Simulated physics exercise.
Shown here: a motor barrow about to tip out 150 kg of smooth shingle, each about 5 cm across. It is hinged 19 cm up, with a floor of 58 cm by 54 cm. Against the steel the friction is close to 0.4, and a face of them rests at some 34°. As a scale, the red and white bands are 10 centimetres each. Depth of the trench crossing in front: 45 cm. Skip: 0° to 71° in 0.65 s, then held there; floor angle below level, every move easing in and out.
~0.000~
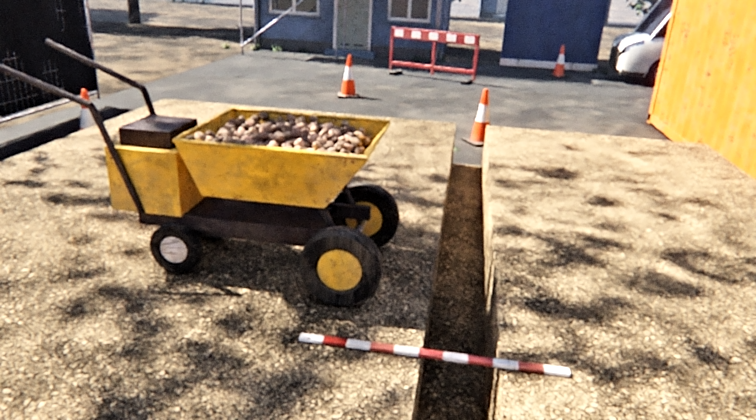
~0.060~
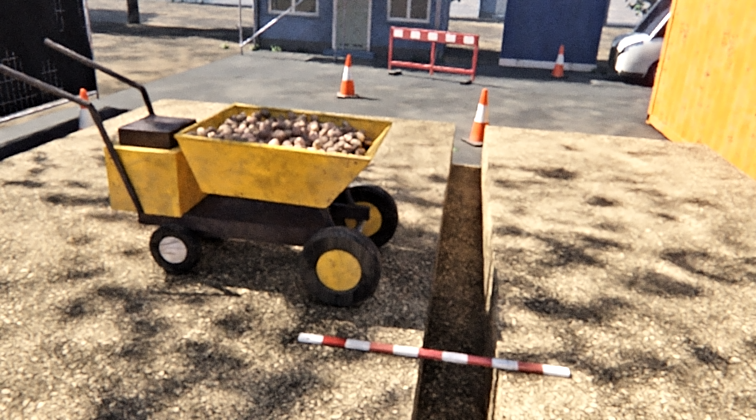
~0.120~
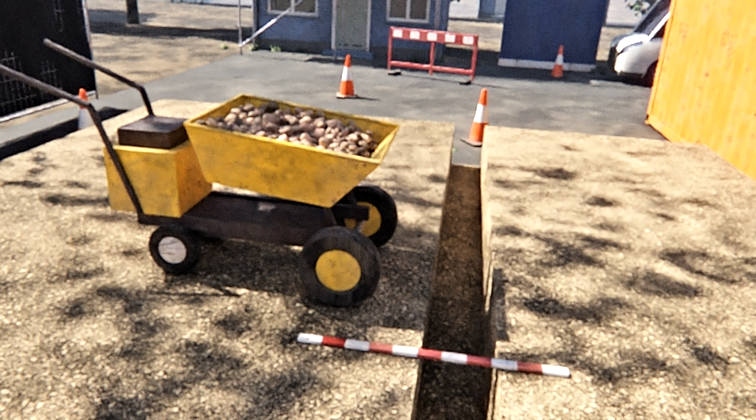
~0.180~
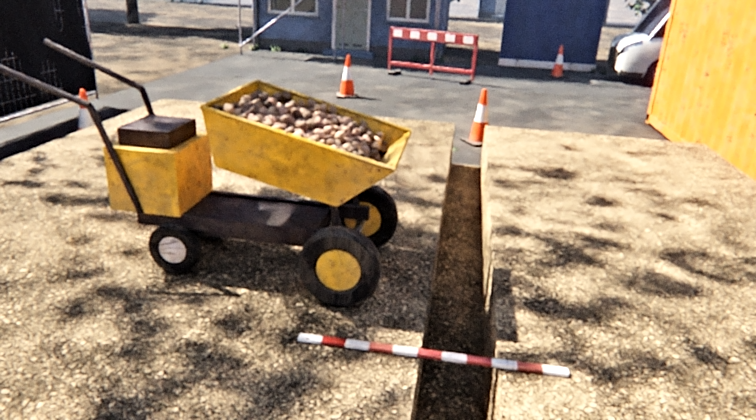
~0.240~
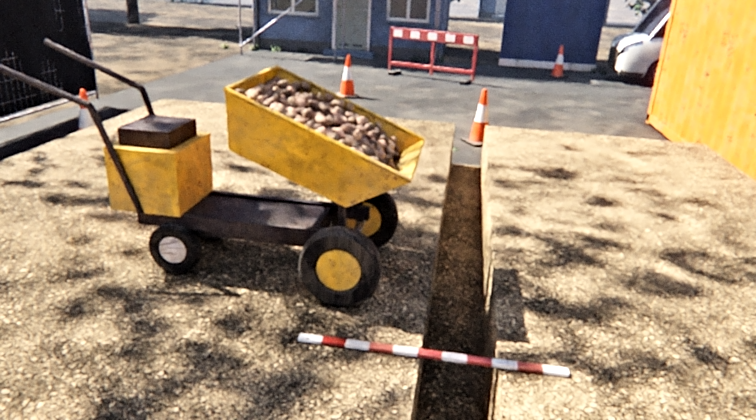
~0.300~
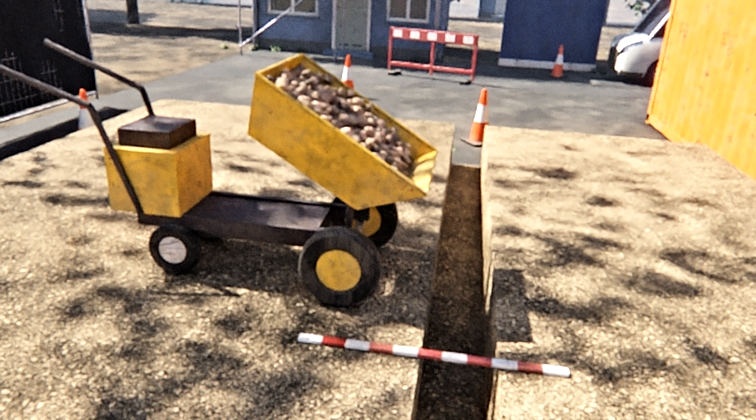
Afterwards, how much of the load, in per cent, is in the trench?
About 24 per cent.
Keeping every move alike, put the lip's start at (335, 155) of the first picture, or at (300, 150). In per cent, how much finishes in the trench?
Near 55 then near 85 percent.
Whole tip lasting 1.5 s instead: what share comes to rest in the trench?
That would give about 45 percent.
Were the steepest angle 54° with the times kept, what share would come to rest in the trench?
Then roughly 25 percent.
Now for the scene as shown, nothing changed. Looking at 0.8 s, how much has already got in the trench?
Around 10 per cent of it.
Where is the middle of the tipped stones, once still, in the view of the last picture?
(558, 294).
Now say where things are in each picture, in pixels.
The skip is at 0°, its lip at (368, 159); the top of the load is at (276, 122), in the first picture.
The skip is at 2°, its lip at (371, 160); the top of the load is at (268, 121); the stones move at 0.5 m/s on average, in the second picture.
The skip is at 6°, its lip at (380, 164); the top of the load is at (260, 112); the stones move at 1.0 m/s on average, in the third picture.
Lip at (394, 170), floor tilted 13°, highest stones at (262, 98); the stones move at 1.3 m/s on average, in the fourth picture.
Lip at (411, 181), floor tilted 22°, highest stones at (273, 86); the stones move at 1.5 m/s on average, in the fifth picture.
Lip at (427, 195), floor tilted 31°, highest stones at (297, 75); the stones move at 1.7 m/s on average, in the sixth picture.
After 0.5 s the floor is at 60°; 100 % in the skip; the foremost stones are at (455, 209).
After 0.8 s the floor is at 71°; 59 % in the skip, 10 % in the trench, 31 % past the trench; the foremost stones are at (553, 303).
After 1.1 s the floor is at 71°; 8 % in the skip, 16 % in the trench, 76 % past the trench; the foremost stones are at (739, 307).
After 3.0 s the floor is at 71°; 0 % in the skip, 24 % in the trench, 76 % past the trench; the foremost stones are past the picture's edge.
